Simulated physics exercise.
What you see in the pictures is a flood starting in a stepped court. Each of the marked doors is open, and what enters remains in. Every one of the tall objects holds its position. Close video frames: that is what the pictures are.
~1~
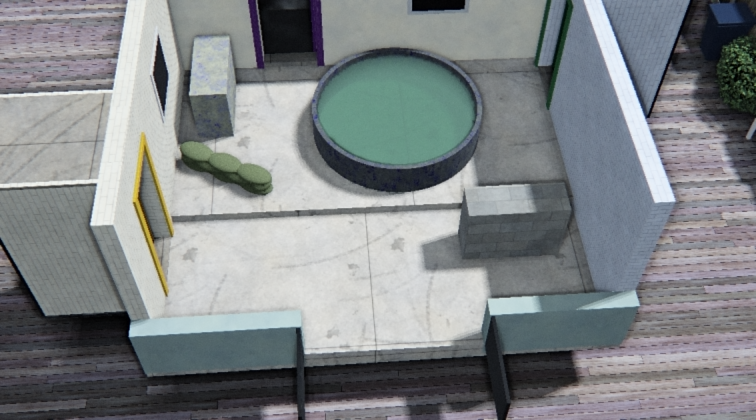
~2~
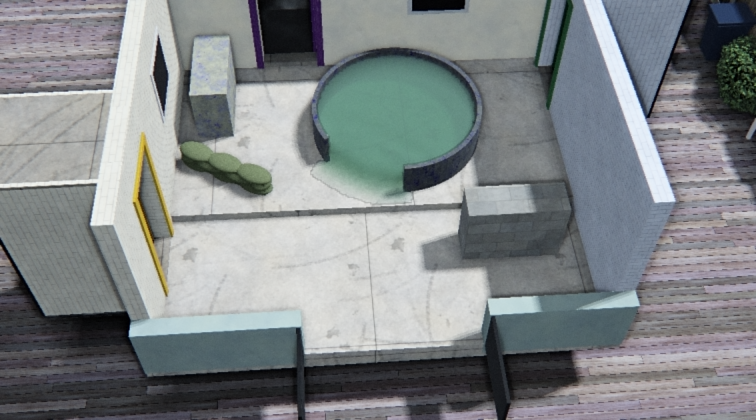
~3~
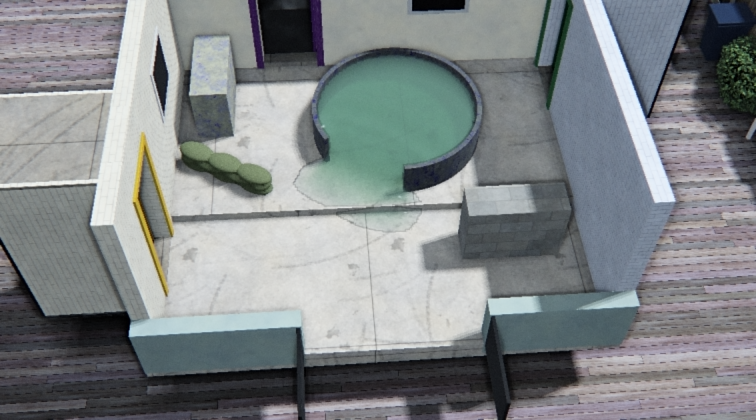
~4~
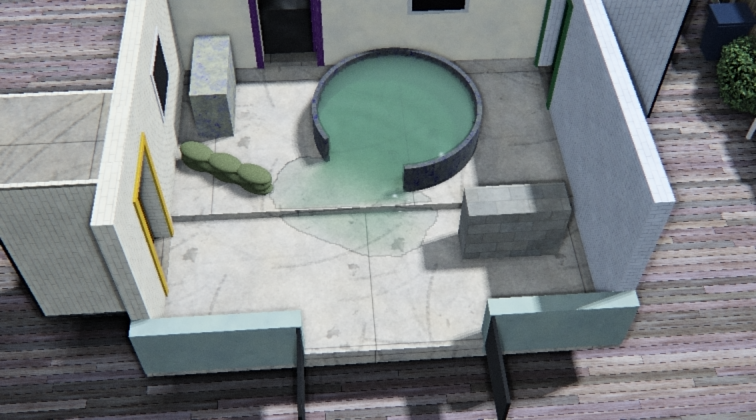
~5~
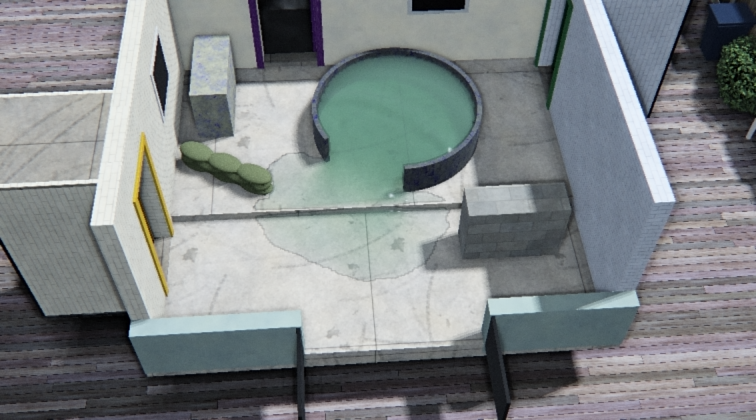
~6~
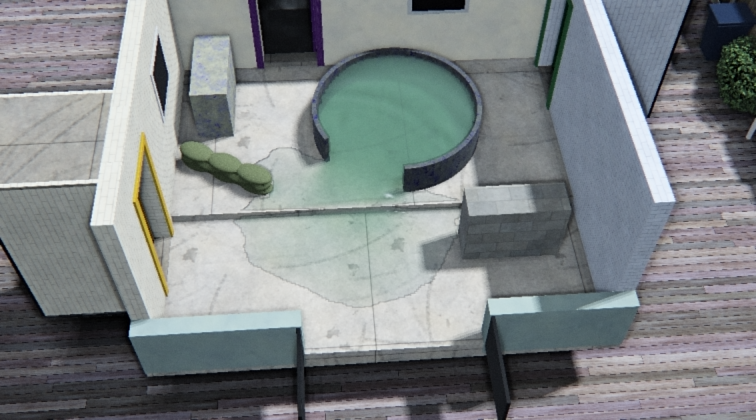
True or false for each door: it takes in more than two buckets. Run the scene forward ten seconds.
For the purple door, false; for the yellow door, true; for the green door, false.
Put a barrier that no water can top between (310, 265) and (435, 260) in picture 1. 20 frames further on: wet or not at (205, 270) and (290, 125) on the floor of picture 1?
Result by location - first soaked, second parched.
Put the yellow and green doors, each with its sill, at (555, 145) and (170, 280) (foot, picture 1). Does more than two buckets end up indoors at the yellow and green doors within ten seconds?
Result: Yellow remains beneath it, green goes past the limit.
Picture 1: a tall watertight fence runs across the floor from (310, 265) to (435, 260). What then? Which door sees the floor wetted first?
The yellow door, I think.
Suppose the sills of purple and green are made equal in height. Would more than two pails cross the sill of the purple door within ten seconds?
In that case purple stays in check.
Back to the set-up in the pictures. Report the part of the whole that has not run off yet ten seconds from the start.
Around 46 in a hundred.
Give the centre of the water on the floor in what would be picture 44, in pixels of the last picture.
I'd mark it close to (339, 196).
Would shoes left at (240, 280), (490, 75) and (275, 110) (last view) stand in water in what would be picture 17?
Result, in order: Waterlogged / unflooded / unflooded.
A moment on, water covers 35 % of the floor; the purple door not reached, the yellow door not reached, the green door not reached.
Next, water covers 40 % of the floor; the purple door not reached, the yellow door under two buckets in, the green door not reached.
Then, water covers 45 % of the floor; the purple door not reached, the yellow door over two buckets in, the green door not reached.
Later, water covers 45 % of the floor; the purple door wet at the sill, nothing in, the yellow door far over two buckets in, the green door not reached.
In the end, water covers 55 % of the floor; the purple door wet at the sill, nothing in, the yellow door far over two buckets in, the green door not reached.
